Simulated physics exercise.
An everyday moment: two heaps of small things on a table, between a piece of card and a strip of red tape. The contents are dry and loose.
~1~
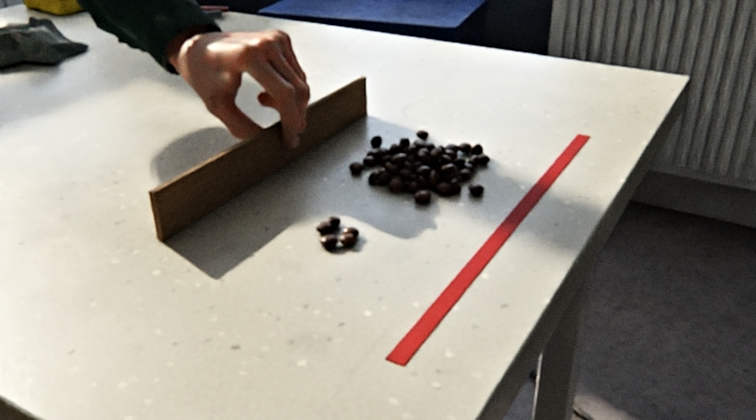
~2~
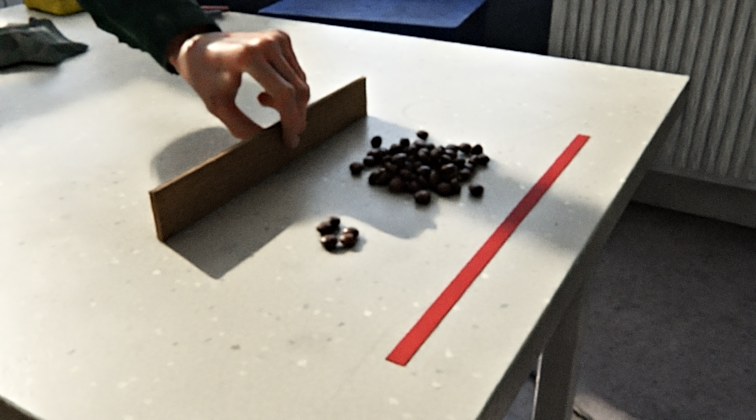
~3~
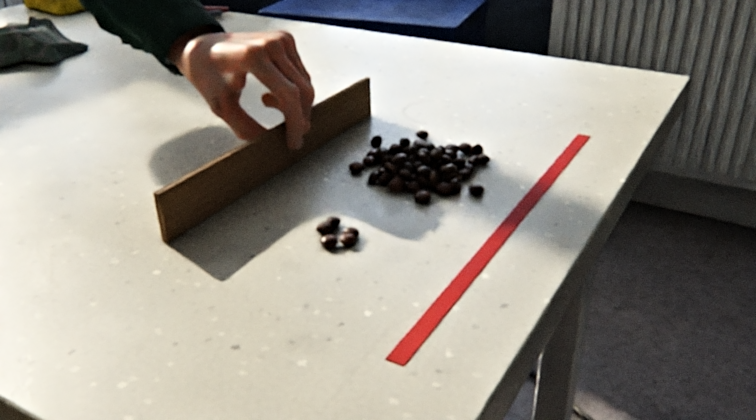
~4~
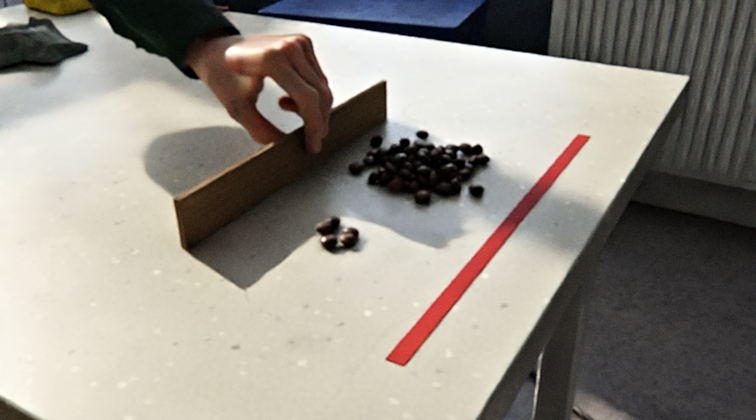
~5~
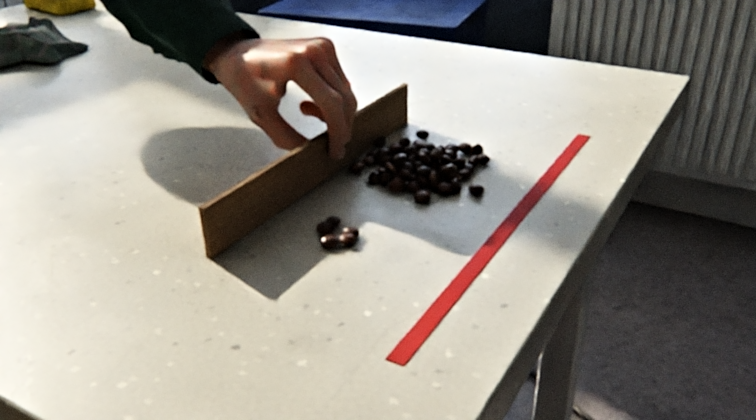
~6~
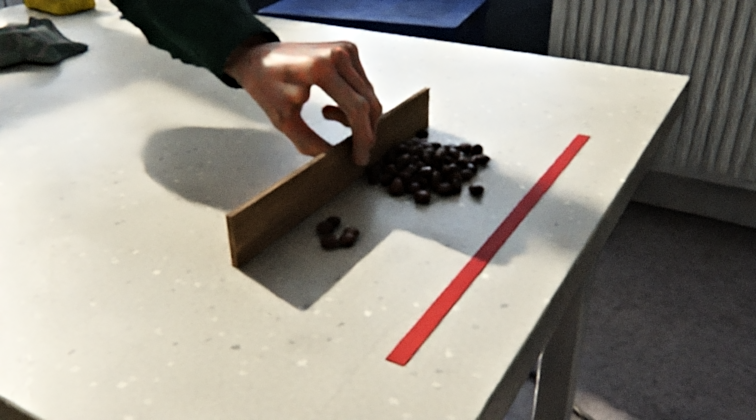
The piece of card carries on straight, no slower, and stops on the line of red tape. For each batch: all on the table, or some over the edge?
Near batch: It stays on top. Far batch: It loses pieces over the edge.
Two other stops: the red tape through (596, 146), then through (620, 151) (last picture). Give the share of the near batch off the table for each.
Near 0 % and 40 %.
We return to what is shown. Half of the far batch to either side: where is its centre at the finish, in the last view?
Roughly at (572, 205).
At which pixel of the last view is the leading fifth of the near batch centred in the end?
Roughly at (491, 286).
Then, 0.41 s past the last view, piece of card still moving, near (433, 159); near batch all on the table, its front near (398, 257); far batch all on the table, its front near (536, 206).
Then, 0.85 s past the last view, piece of card stopped at the red tape; near batch all on the table, its front near (497, 287); far batch a small part over the edge.
Then, 1.13 s past the last view, piece of card stopped at the red tape; near batch all on the table, its front near (497, 287); far batch about a quarter over the edge.
Finally, piece of card stopped at the red tape; near batch all on the table, its front near (497, 287); far batch about a quarter over the edge.
